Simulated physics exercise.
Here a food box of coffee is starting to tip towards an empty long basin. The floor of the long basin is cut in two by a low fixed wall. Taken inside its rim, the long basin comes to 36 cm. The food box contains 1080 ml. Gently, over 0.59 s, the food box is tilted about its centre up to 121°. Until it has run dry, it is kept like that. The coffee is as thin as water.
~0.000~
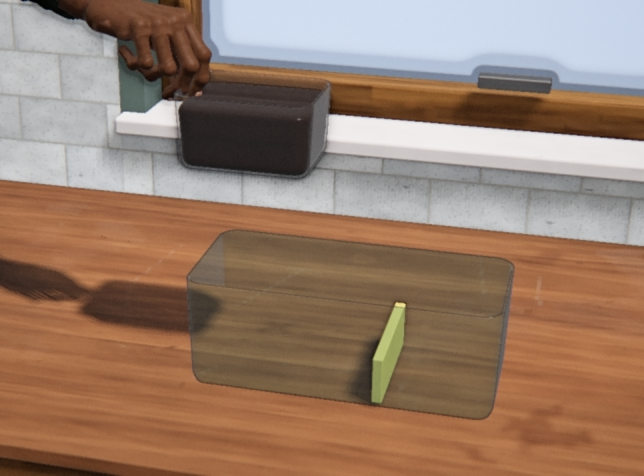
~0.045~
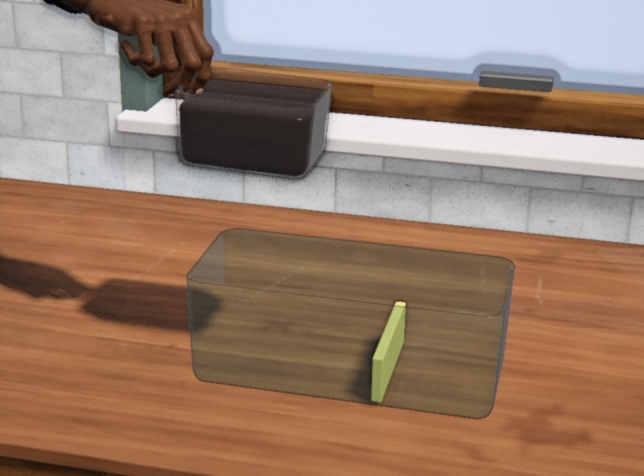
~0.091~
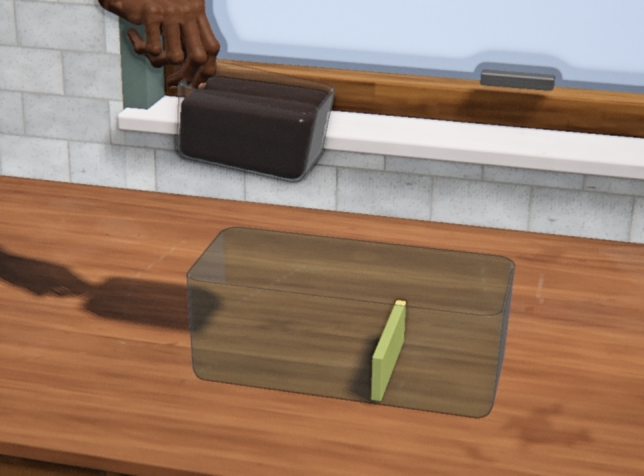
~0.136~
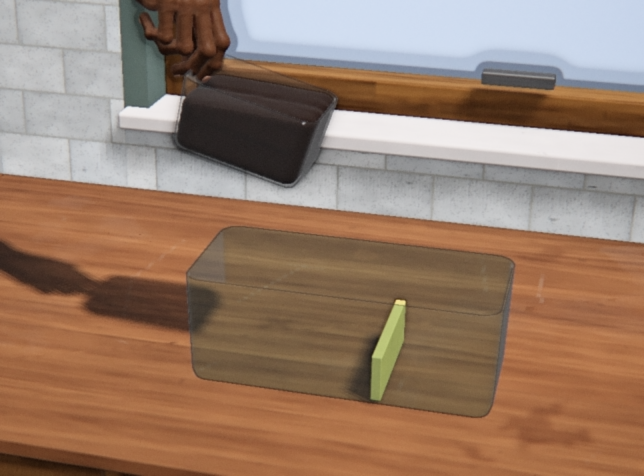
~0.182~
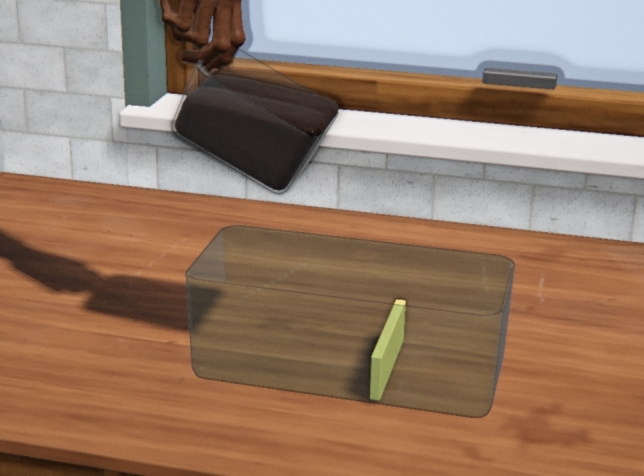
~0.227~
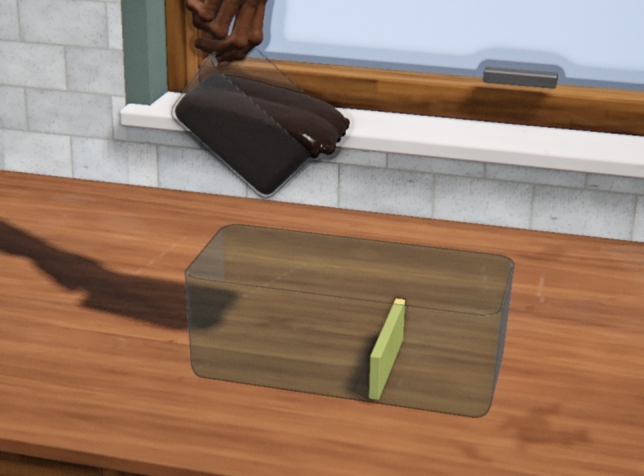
Kitchen counter by a window, a hand tilting a dark box rightward above a clear empty basin with a green upright piece.
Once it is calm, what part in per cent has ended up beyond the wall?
About 24 per cent ends up there.
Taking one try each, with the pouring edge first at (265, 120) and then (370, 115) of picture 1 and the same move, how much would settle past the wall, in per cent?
The first try gives 10 percent and the second 55 percent.
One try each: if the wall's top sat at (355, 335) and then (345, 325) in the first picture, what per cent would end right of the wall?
Try 1: 55 %; try 2: 65 %.
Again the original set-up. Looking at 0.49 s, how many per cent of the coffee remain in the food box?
Roughly 12 per cent.
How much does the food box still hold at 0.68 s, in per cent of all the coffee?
Share remaining: Approx. 1 %.
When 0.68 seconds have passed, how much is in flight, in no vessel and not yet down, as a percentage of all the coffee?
I'd say some 6 per cent is in the air.
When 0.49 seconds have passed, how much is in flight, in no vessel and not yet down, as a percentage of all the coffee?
Roughly 44 %.
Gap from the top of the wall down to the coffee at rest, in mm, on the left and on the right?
About 34 mm left, about 42 mm right.
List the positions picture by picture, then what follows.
In the first frame, tilt 0°; pouring edge (321, 96); surface from (192, 94) to (321, 104); the long basin's rim runs from (205, 256) to (508, 290); the wall's top is at (390, 332).
In the second frame, tilt 2°; pouring edge (322, 97); surface from (193, 91) to (321, 104).
In the third frame, tilt 7°; pouring edge (325, 102); surface from (195, 88) to (323, 105).
In the fourth frame, tilt 15°; pouring edge (327, 112); surface from (198, 85) to (327, 107).
In the fifth frame, tilt 26°; pouring edge (328, 126); surface from (197, 91) to (330, 118); 2 per cent is over the edge.
In the sixth frame, tilt 39°; pouring edge (326, 141); surface from (193, 87) to (317, 122); 8 per cent is over the edge.
Then, 0.49 s in, the tilt is 112° and 12 per cent is still to pour, 27 is left of the wall and 17 right of it.
Then, 0.68 s in, the tilt is 121° and 1 per cent is still to pour, 71 is left of the wall and 20 right of it.
Then, 0.87 s in, the tilt is 121° and 0 per cent is still to pour, 68 is left of the wall and 23 right of it.
Then, 1.09 s in, the tilt is 121° and 0 per cent is still to pour, 70 is left of the wall and 23 right of it.
Finally, 70 per cent lies left of the wall, 24 right of it and 7 outside.
